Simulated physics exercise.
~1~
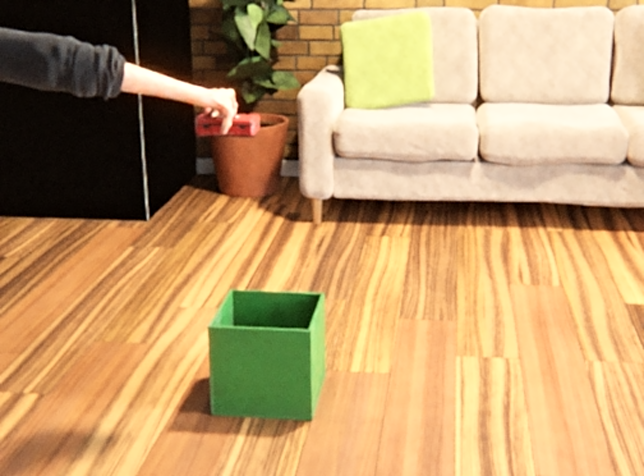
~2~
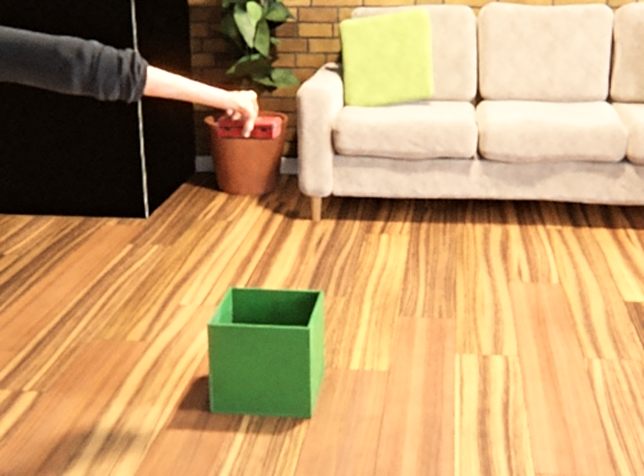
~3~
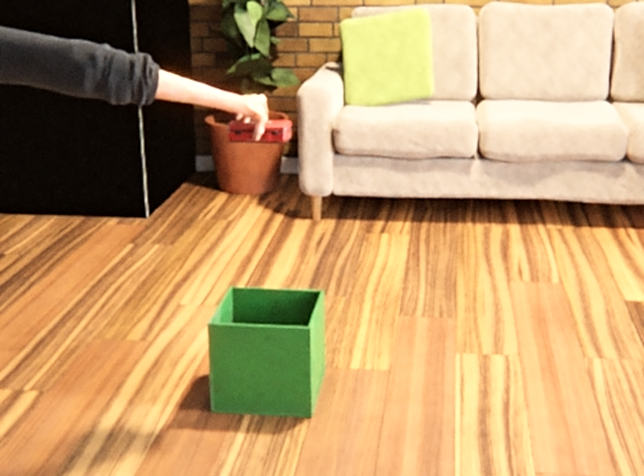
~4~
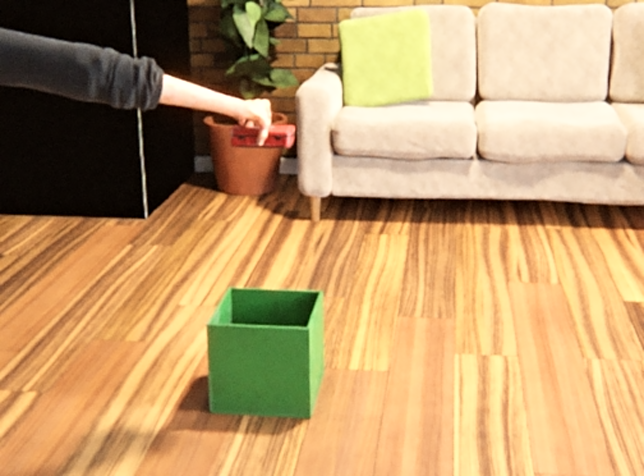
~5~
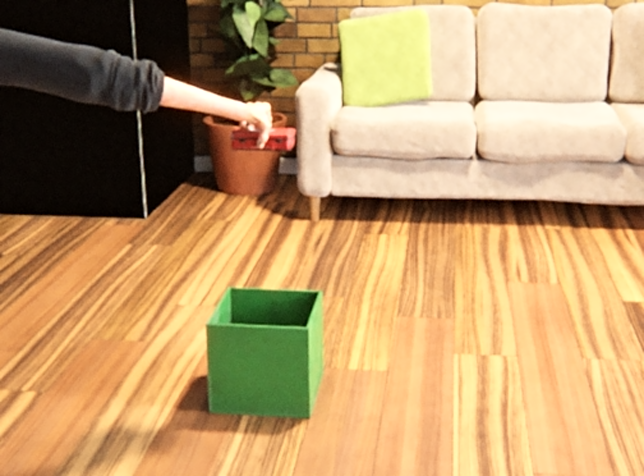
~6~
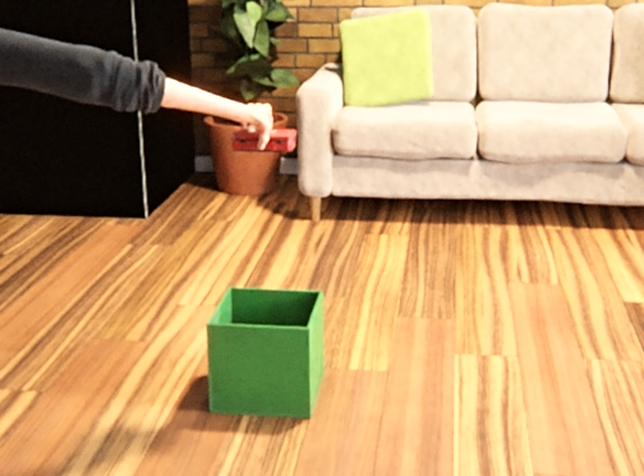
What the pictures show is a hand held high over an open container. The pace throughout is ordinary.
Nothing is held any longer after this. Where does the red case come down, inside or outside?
Well, as it happens the red case gets into it.
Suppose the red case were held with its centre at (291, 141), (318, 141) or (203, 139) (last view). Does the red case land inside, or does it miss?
In the first case it falls in, in the second it does not go in, in the third it does not go in.
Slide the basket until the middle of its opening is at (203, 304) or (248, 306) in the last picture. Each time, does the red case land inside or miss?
Try by try: It goes wide; it makes it in.
Then, 0.20 s later than the last frame, red case dropping near (265, 188).
Then, 0.32 s later than the last frame, red case dropping near (268, 282).
When it is over, the red case lands inside, near (270, 383).
